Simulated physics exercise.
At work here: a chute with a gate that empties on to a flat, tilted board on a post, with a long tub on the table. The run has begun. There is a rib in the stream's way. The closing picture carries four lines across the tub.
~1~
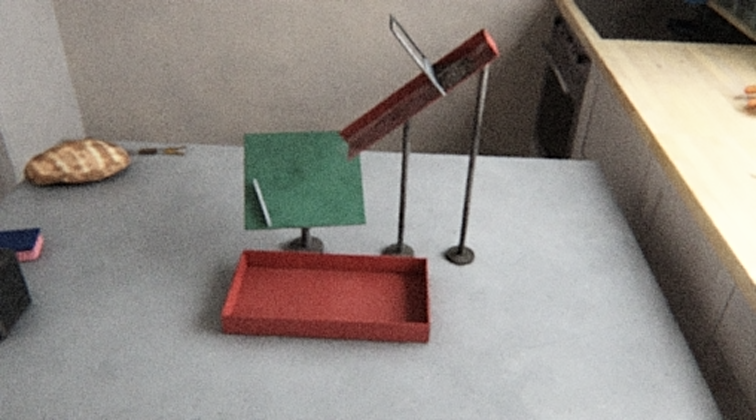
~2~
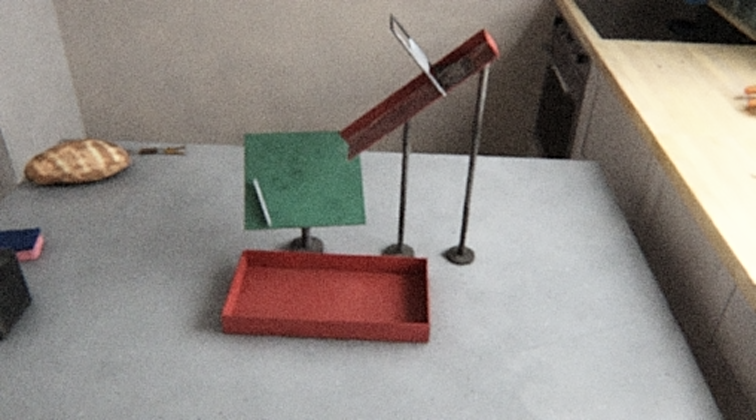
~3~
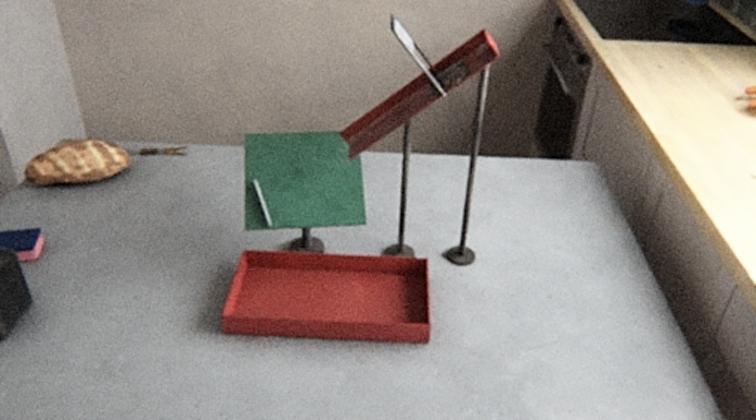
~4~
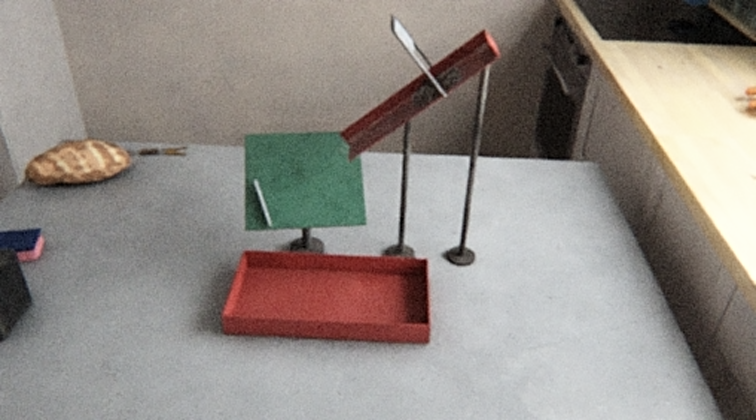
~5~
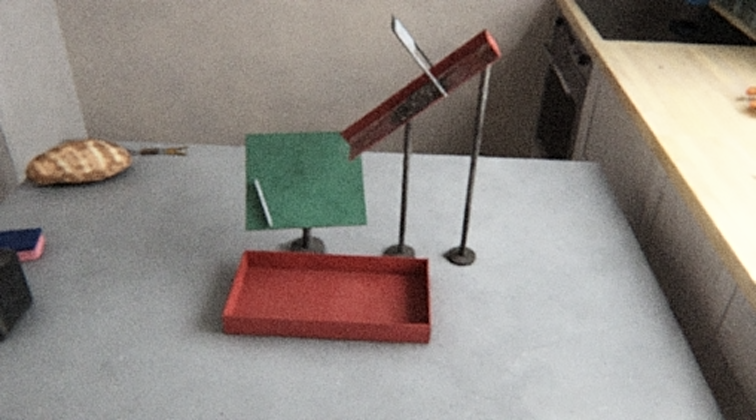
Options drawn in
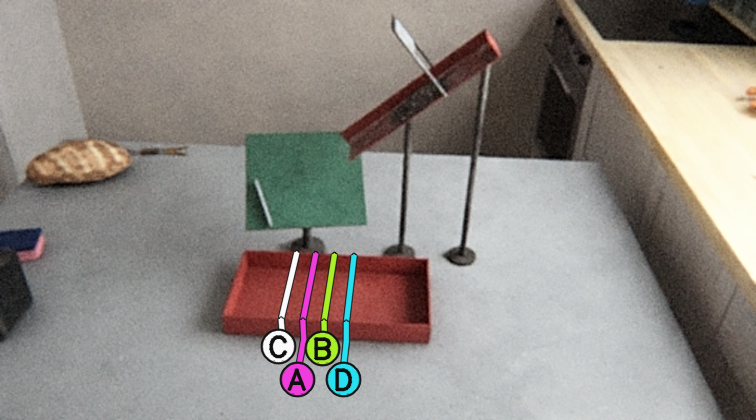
A raised red chute's gate swings slightly, and small dark pieces slide down inside it.
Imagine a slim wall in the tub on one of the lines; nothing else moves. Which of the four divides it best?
I would pick line C.
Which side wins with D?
The left side.
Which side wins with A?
Left.
On the marked copy, line A crosses the front rim at (303, 319); line B crosses the front rim at (324, 320); line C crosses the front rim at (281, 318); line D crosses the front rim at (346, 321).
With A, of what is caught, most on the left of the divider, a small part on the right.
With B, of what is caught, nearly all on the left of the divider, a small part on the right.
With C, of what is caught, about two thirds on the left of the divider, about a third on the right.
With D, of what is caught, all on the left of the divider, none on the right.
